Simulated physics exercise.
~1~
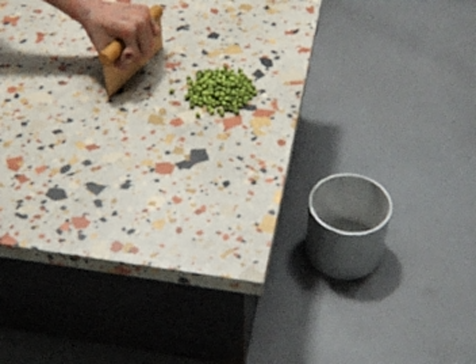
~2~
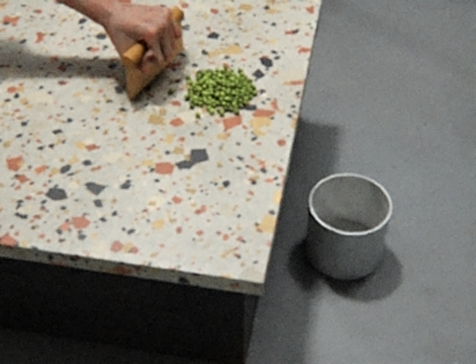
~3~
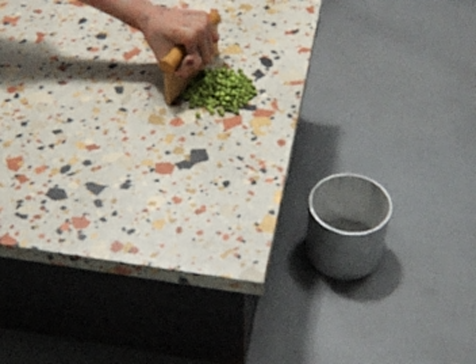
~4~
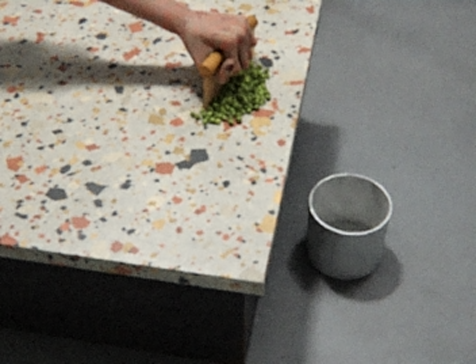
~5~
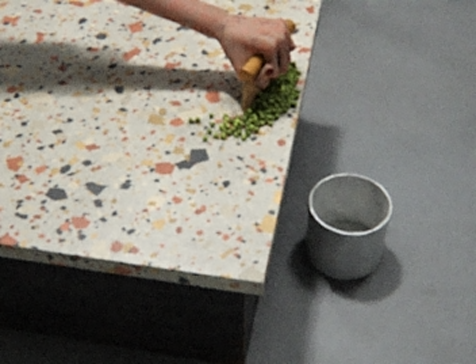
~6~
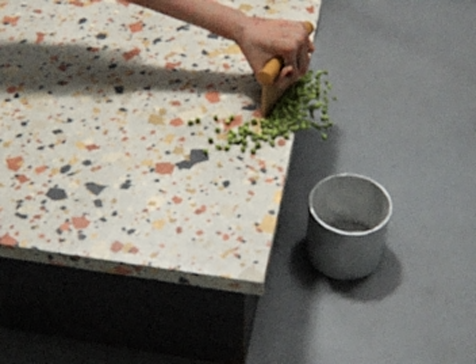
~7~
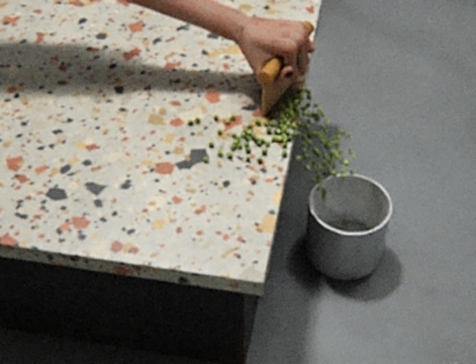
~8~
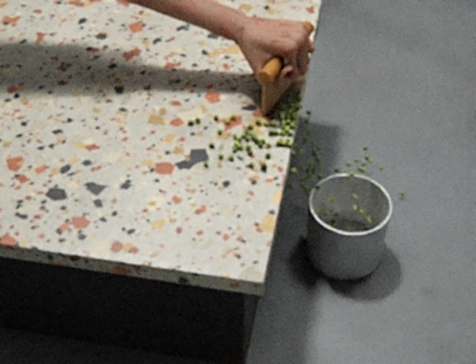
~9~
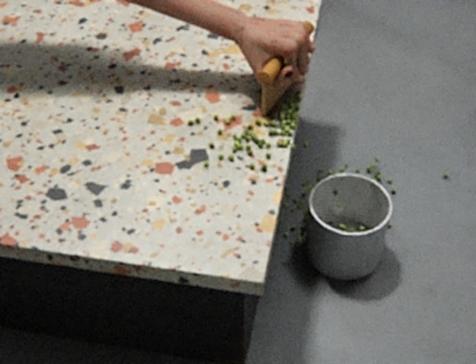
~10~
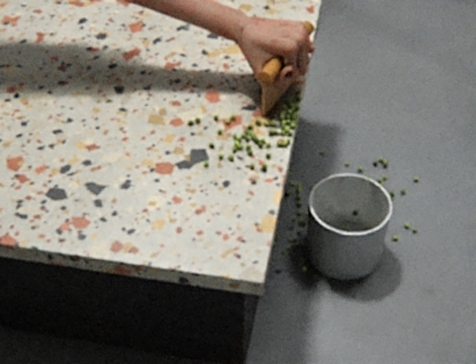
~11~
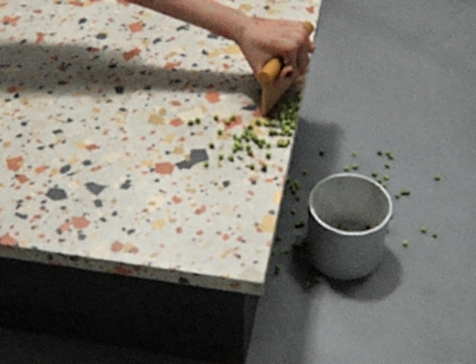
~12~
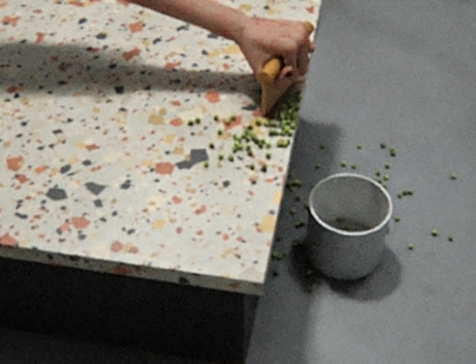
The clip opens on a hand holding a wooden-handled scraper at the left of a pile of small green peas on a speckled countertop, with a pale pot standing on the grey floor below. The hand slides the scraper right until it meets the pile and pushes the peas toward the edge, spreading them as they go. The scraper stops at the edge while a stream of peas spills over and drops toward the pot. Some land inside, but many more scatter across the floor around it. The hand stays still, with a good share of the peas left on the counter.
